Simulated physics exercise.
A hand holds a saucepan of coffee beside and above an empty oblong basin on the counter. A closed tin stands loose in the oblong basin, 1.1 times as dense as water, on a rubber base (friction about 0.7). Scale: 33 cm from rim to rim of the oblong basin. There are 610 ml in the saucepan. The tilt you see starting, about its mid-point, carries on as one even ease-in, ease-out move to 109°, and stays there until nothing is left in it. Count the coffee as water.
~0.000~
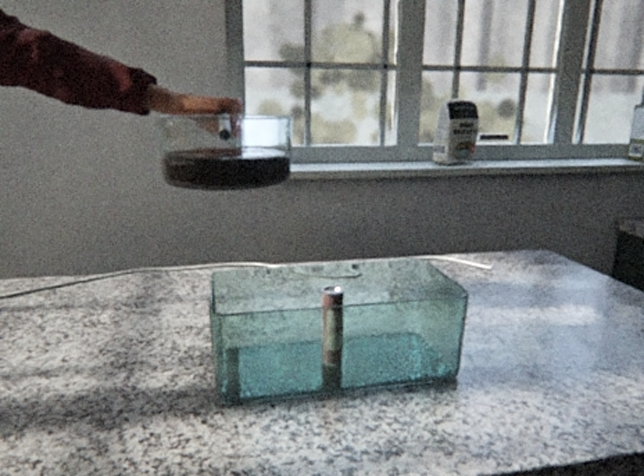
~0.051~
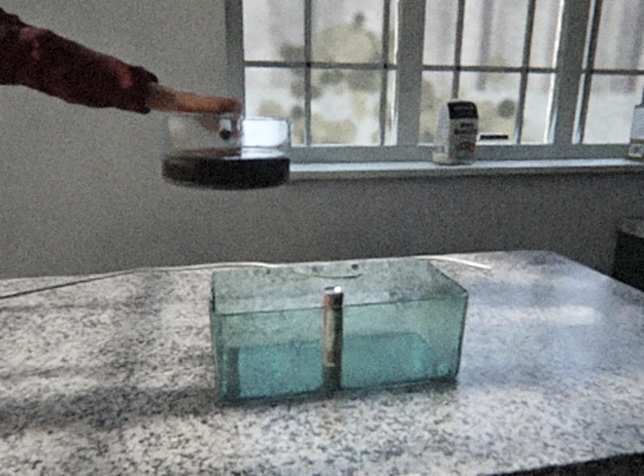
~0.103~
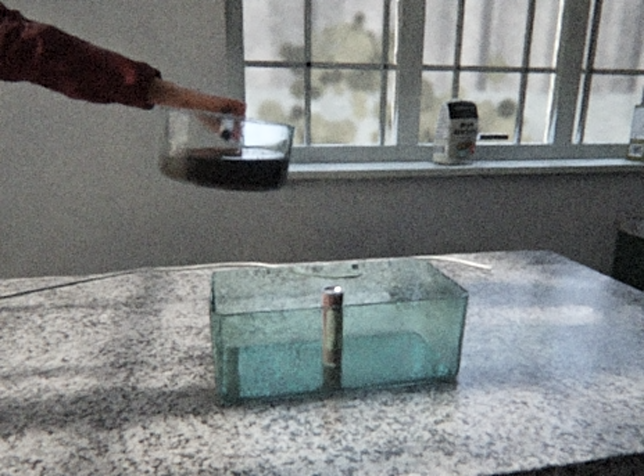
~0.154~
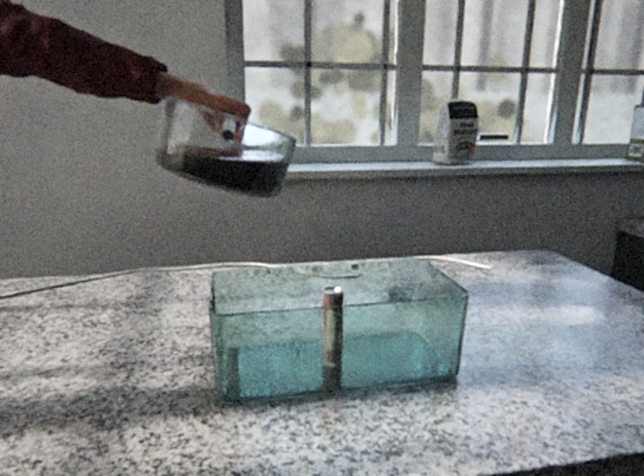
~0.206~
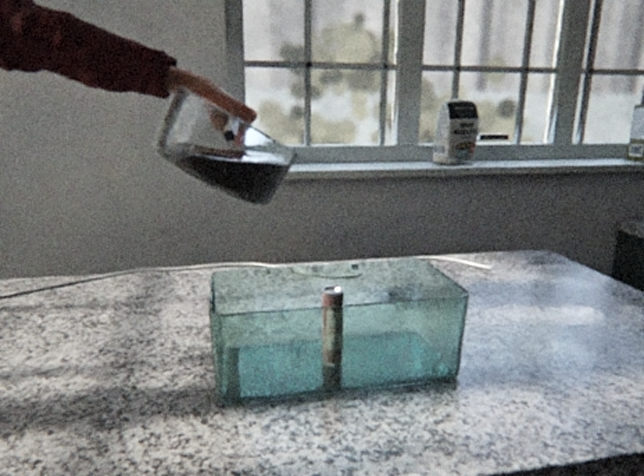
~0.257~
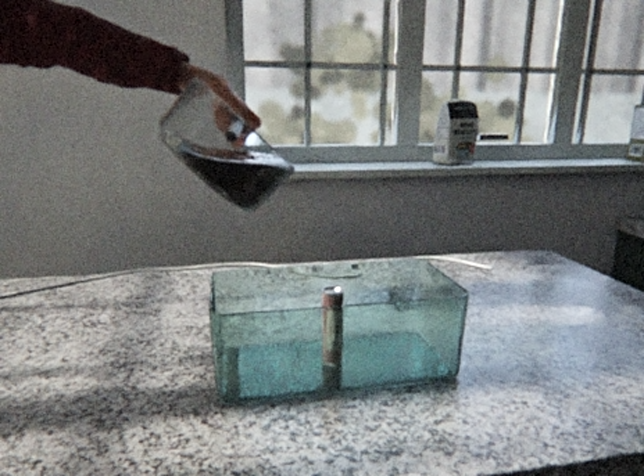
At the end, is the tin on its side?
The tin goes over.
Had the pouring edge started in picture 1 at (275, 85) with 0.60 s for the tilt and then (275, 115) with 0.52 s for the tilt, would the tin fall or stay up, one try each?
First it goes over; then it topples.
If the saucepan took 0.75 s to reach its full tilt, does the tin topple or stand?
The tin falls.
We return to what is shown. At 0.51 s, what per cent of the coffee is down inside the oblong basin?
Some 22 per cent.
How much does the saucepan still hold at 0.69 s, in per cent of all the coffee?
About 6 per cent.
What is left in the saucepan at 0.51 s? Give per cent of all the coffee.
Some 22 per cent.
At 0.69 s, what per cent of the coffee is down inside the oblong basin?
Some 84 per cent.
Then, 0.51 s in, the tilt is 104° and 21 per cent is still to pour; the tin stands where it began.
Then, 0.69 s in, the tilt is 109° and 6 per cent is still to pour; the tin stands 2 cm from where it began.
Then, 0.88 s in, the tilt is 109° and 0 per cent is still to pour; the tin leans 40°.
Then, 1.09 s in, the tilt is 109° and 0 per cent is still to pour; the tin lies on its side.
Finally, the tin lies on its side.
